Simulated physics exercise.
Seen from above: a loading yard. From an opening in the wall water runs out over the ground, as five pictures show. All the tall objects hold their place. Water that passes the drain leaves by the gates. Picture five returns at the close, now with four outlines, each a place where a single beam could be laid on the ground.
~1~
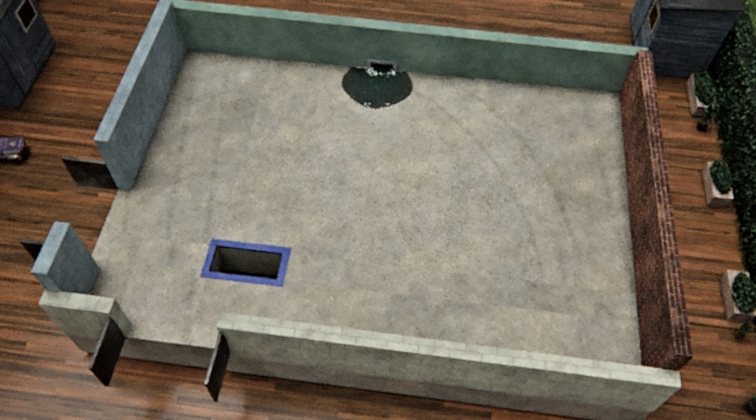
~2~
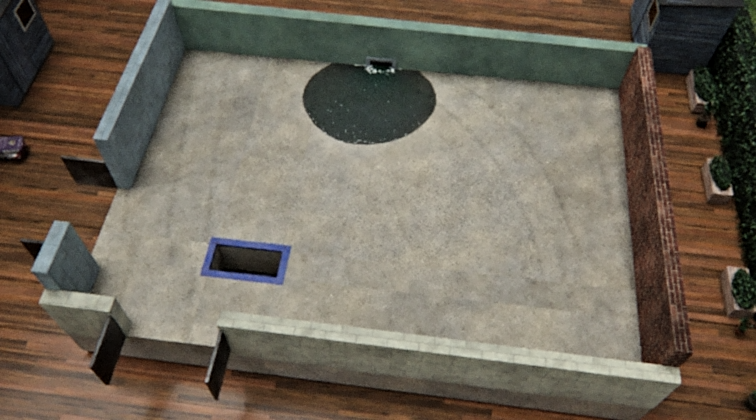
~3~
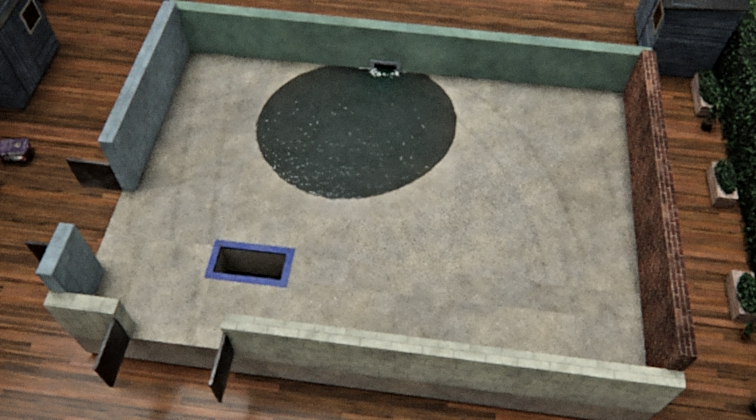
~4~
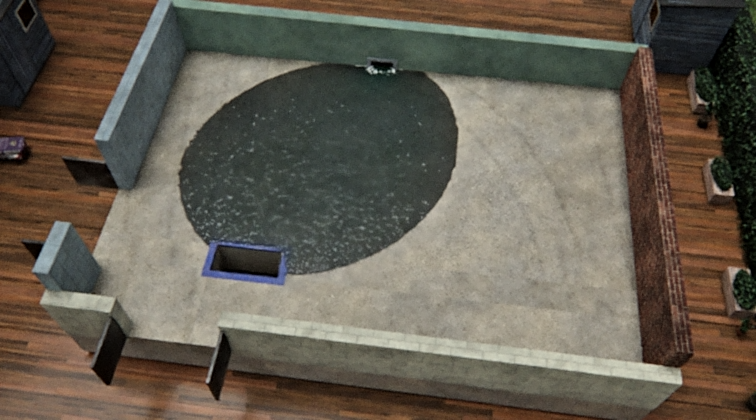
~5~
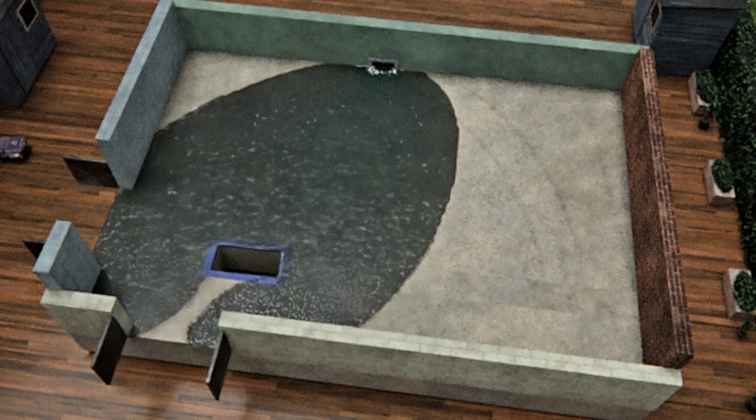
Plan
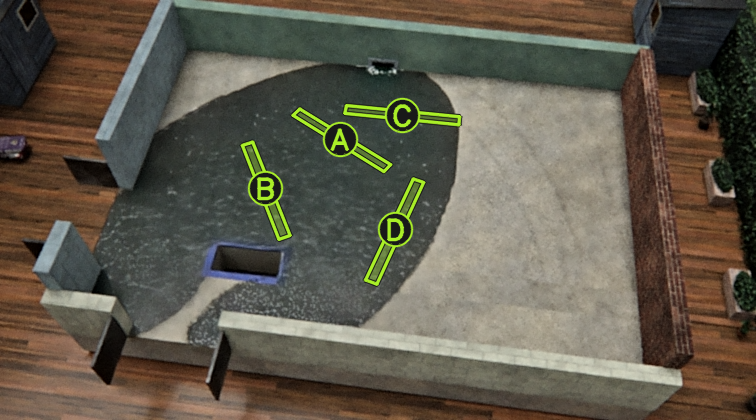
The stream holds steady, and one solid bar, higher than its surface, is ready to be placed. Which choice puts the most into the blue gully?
Choose D.
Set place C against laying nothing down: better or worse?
It is worse.
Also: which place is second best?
B it is.
In lime, A from (296, 112) to (387, 168); B from (247, 143) to (284, 237); C from (345, 109) to (459, 120); D from (371, 282) to (418, 180).
With A, about 8 % of the stream goes into the blue gully, about 92 % out by the gates.
With B, about 16 % of the stream goes into the blue gully, about 84 % out by the gates.
With C, about 6 % of the stream goes into the blue gully, about 94 % out by the gates.
With D, about 34 % of the stream goes into the blue gully, about 66 % out by the gates.
